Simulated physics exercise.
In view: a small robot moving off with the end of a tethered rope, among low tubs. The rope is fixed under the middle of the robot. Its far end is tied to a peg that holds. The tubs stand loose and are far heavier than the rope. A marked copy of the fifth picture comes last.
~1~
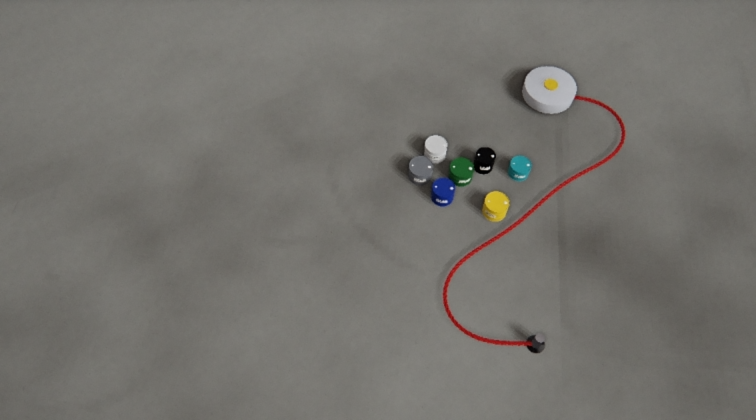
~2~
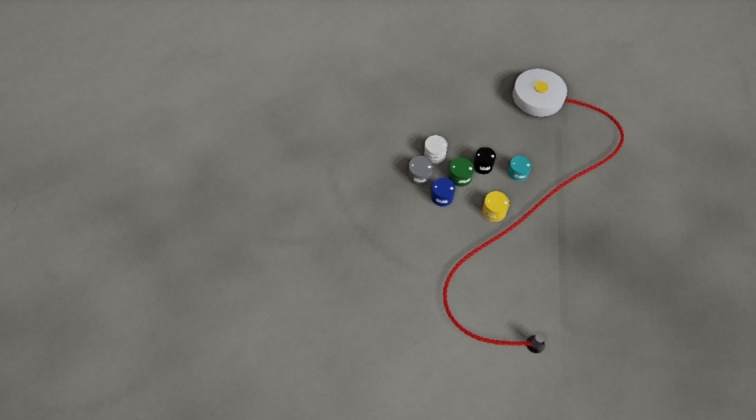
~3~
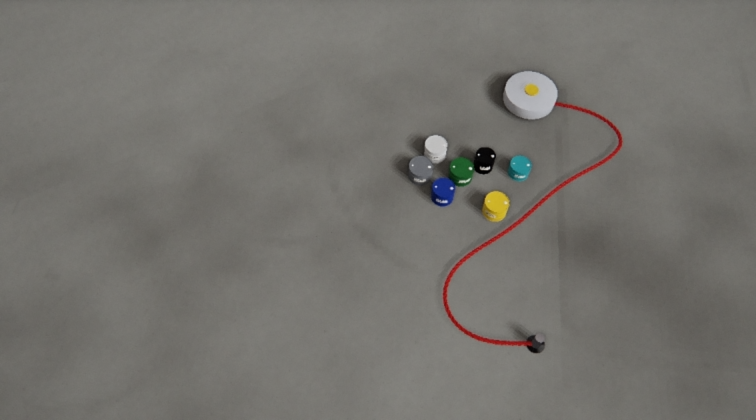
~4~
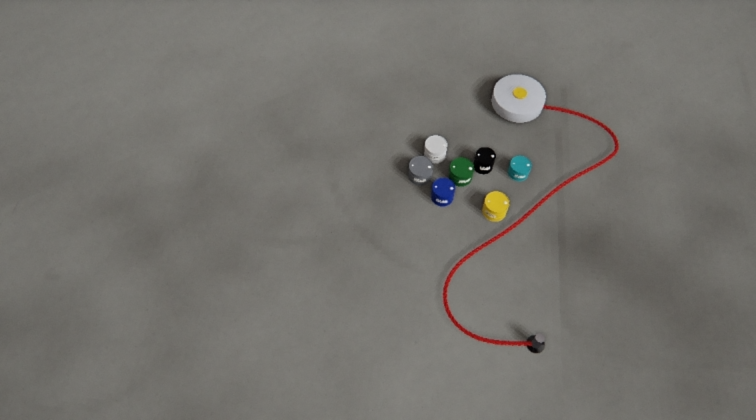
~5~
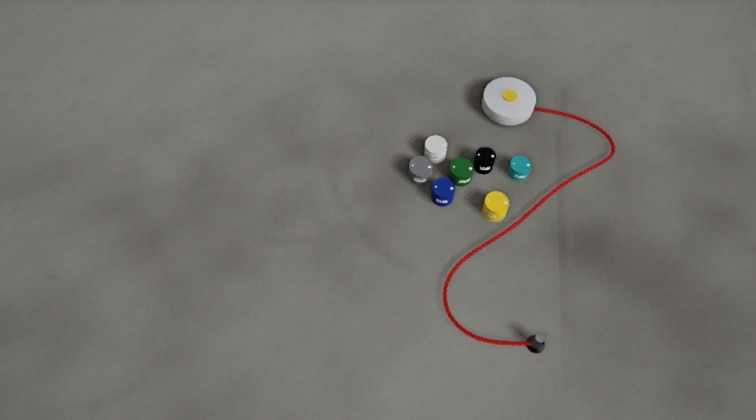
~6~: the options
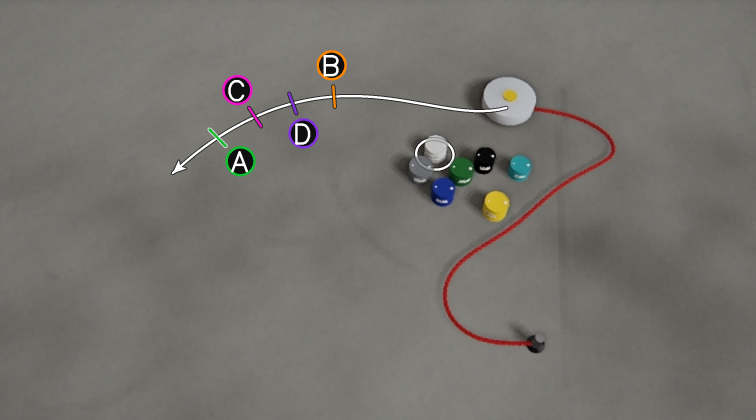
A round white robot pulling a red rope moves slightly left, above several small coloured tubs.
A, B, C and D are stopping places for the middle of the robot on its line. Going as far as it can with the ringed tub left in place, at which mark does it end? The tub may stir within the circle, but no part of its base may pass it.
Mark A.
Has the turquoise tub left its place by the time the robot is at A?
By then, yes.
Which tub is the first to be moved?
The turquoise tub.
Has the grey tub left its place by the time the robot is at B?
No.
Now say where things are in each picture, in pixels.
The first picture shows robot (549, 91); peg (538, 341); green tub (461, 172).
The second picture shows robot (539, 93); black tub (484, 161).
The third picture shows robot (530, 96); grey tub (421, 171).
The fourth picture shows robot (518, 99); yellow tub (496, 207).
The fifth picture shows robot (508, 102); peg (538, 341); green tub (461, 172); black tub (484, 161).
On the marked copy, A at (218, 138); B at (334, 97); C at (255, 117); D at (293, 103); the ring at (435, 154); the route from (507, 108) via (332, 97) to (173, 173).
Following A. Soon after the start, robot (403, 95); white tub (436, 150).
Later, robot (300, 95); white tub (436, 150).
In the end, robot (215, 132); white tub (436, 150); turquoise tub (493, 179); the white tub is still in its ring.
As for the rest, B is safe but short; C is safe but short; D is safe but short.
